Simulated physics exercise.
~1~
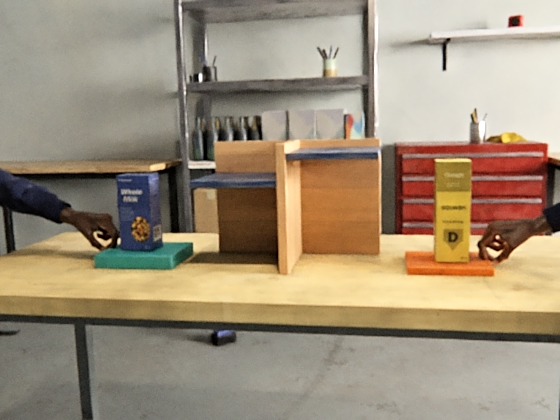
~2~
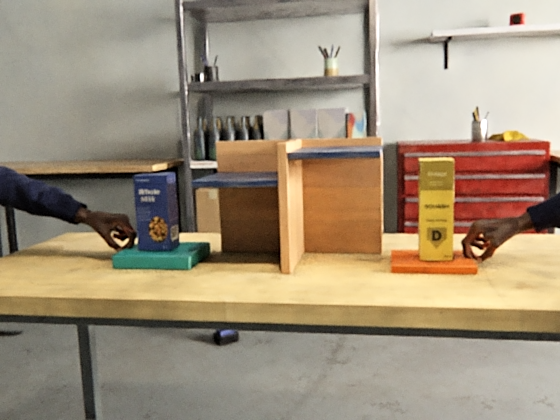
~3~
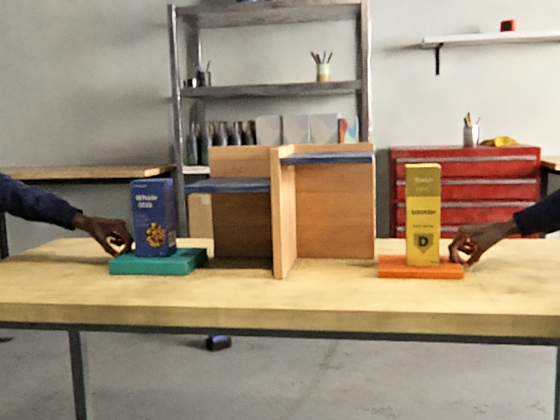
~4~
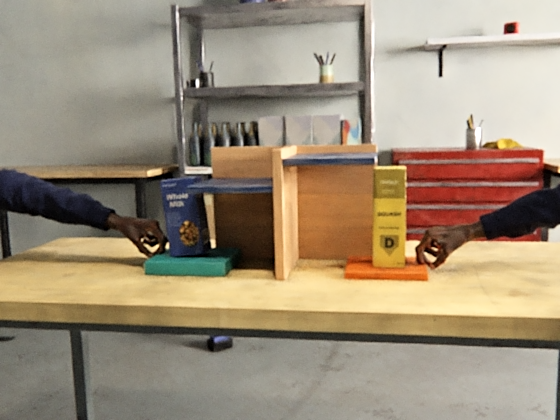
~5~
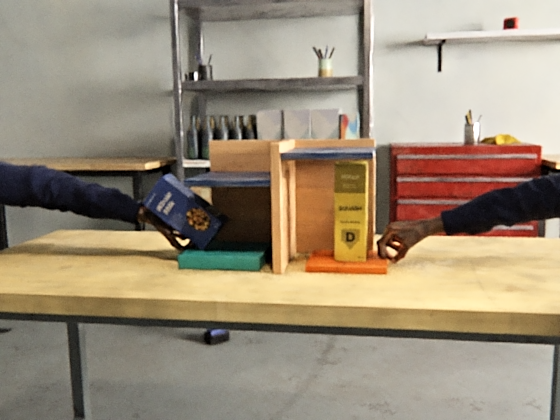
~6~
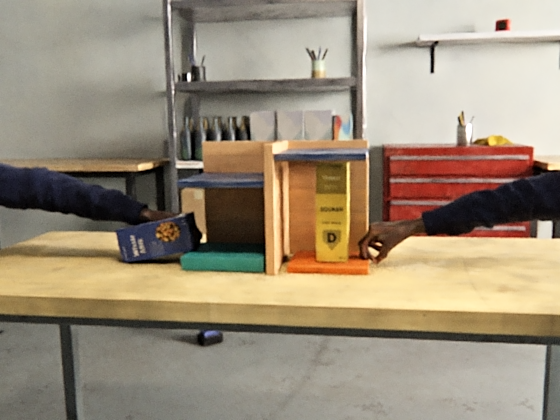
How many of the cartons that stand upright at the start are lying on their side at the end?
One of the two cartons, the blue one, is lying on its side at the end.
On a wooden table in a workshop, two hands slide a turquoise tray with a blue carton and an orange board with a yellow carton toward a central shelf; the blue carton tips back onto its side, while the yellow one rides in upright.
